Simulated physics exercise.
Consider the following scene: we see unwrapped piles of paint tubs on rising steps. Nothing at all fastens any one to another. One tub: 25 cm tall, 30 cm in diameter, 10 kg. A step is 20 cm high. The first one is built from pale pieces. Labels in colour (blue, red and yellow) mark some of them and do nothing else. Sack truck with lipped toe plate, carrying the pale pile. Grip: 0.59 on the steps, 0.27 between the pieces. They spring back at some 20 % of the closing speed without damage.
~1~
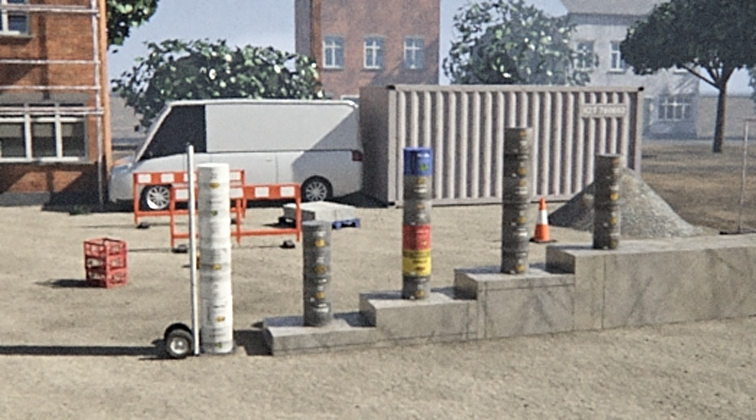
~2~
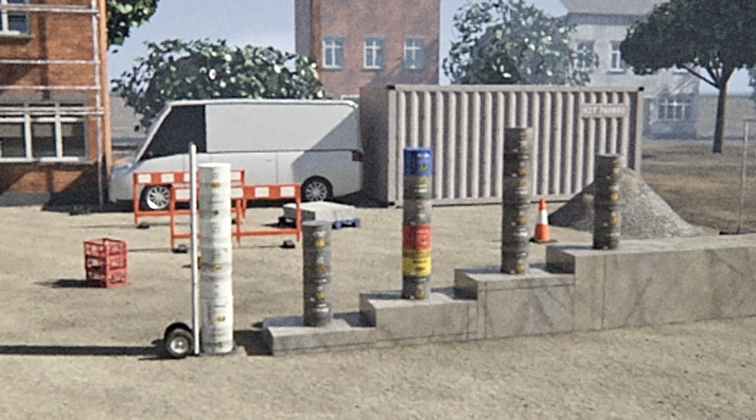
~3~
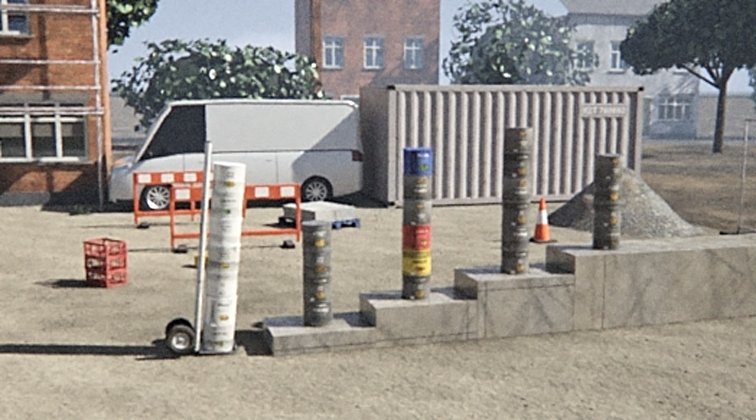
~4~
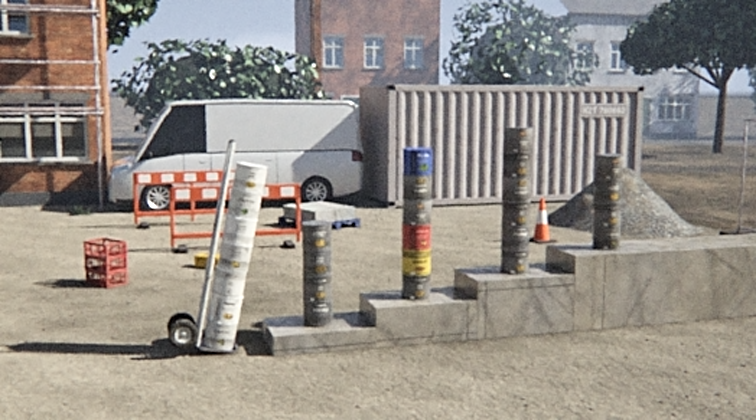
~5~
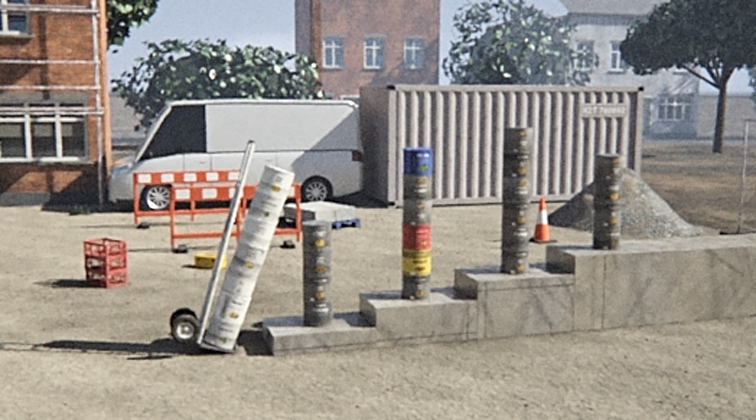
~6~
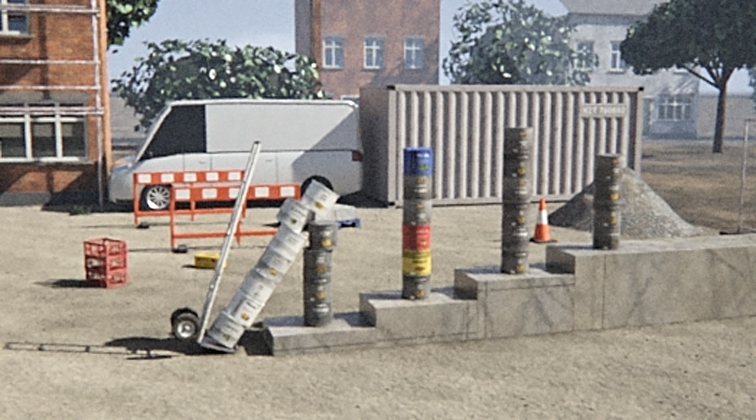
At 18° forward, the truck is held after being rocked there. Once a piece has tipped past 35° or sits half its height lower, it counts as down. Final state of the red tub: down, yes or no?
Yes.
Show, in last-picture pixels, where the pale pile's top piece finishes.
Close to (420, 236).
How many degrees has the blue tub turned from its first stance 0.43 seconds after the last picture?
Something like 0°, give or take.
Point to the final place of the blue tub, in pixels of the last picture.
In the final picture its centre lies roughly at (419, 209).
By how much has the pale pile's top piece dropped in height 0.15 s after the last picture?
The top piece is some 30 centimetres lower than at the start.
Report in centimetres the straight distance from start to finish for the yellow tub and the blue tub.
Yellow: 40 cm, blue: 50 cm.
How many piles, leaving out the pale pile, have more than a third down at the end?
That would be 2 of them.
Then, 0.15 s on from the sixth picture, 7 of the pale pile down; none of the 20 other tubs down, 3 disturbed; red tub unmoved.
Then, 0.43 s on from the sixth picture, 6 of the pale pile down; 1 of the 20 other tubs down; red tub unmoved.
Then, 0.87 s on from the sixth picture, 6 of the pale pile down; 6 of the 20 other tubs down; red tub tipped 26°; blue tub tipped 46°, 19 cm lower.
Then, 1.99 s on from the sixth picture, 6 of the pale pile down; 9 of the 20 other tubs down; red tub on its side; yellow tub on its side.
Finally, 6 of the pale pile down; 9 of the 20 other tubs down; red tub tipped 72°, 28 cm lower; yellow tub on its side; blue tub on its side. Seen by the last camera, middles, red tub near (468, 263), yellow tub near (443, 280).
